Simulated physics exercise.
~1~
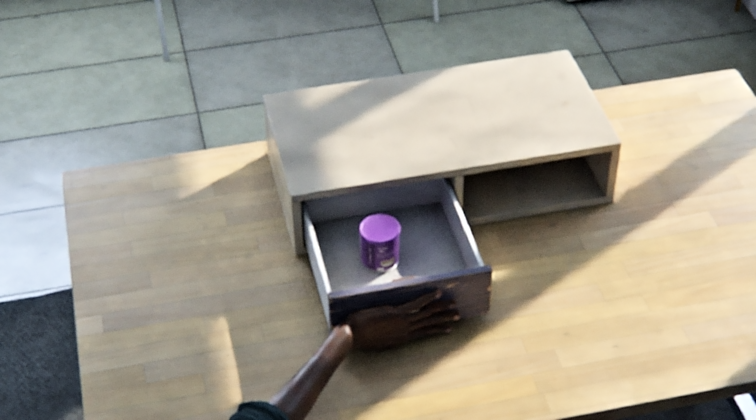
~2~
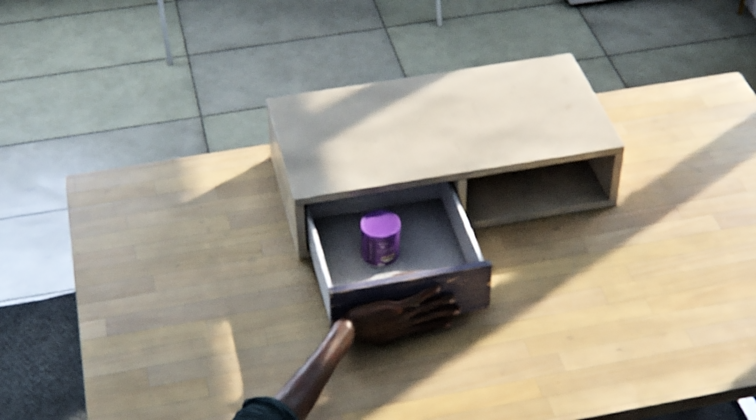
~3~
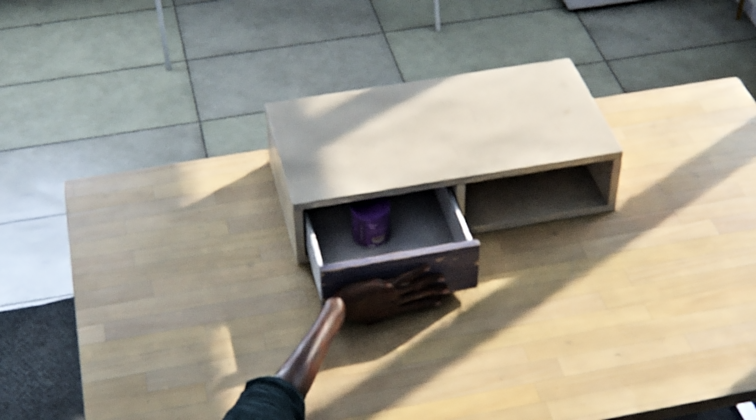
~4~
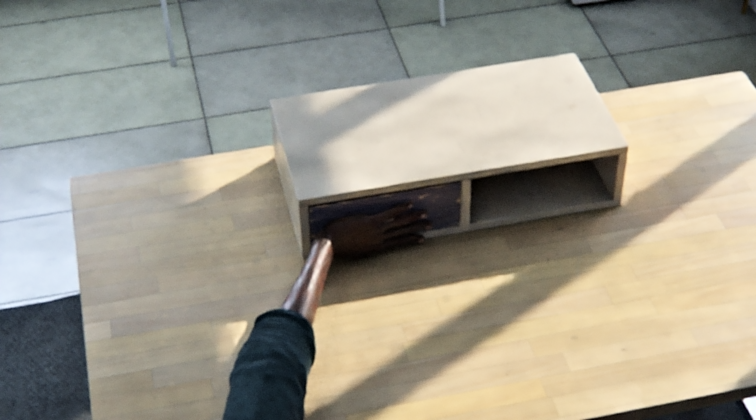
A hand pushed in the open drawer of a low wooden cabinet on a table, carrying the purple pot inside it back under the top, until the drawer was fully shut and the pot was out of sight.
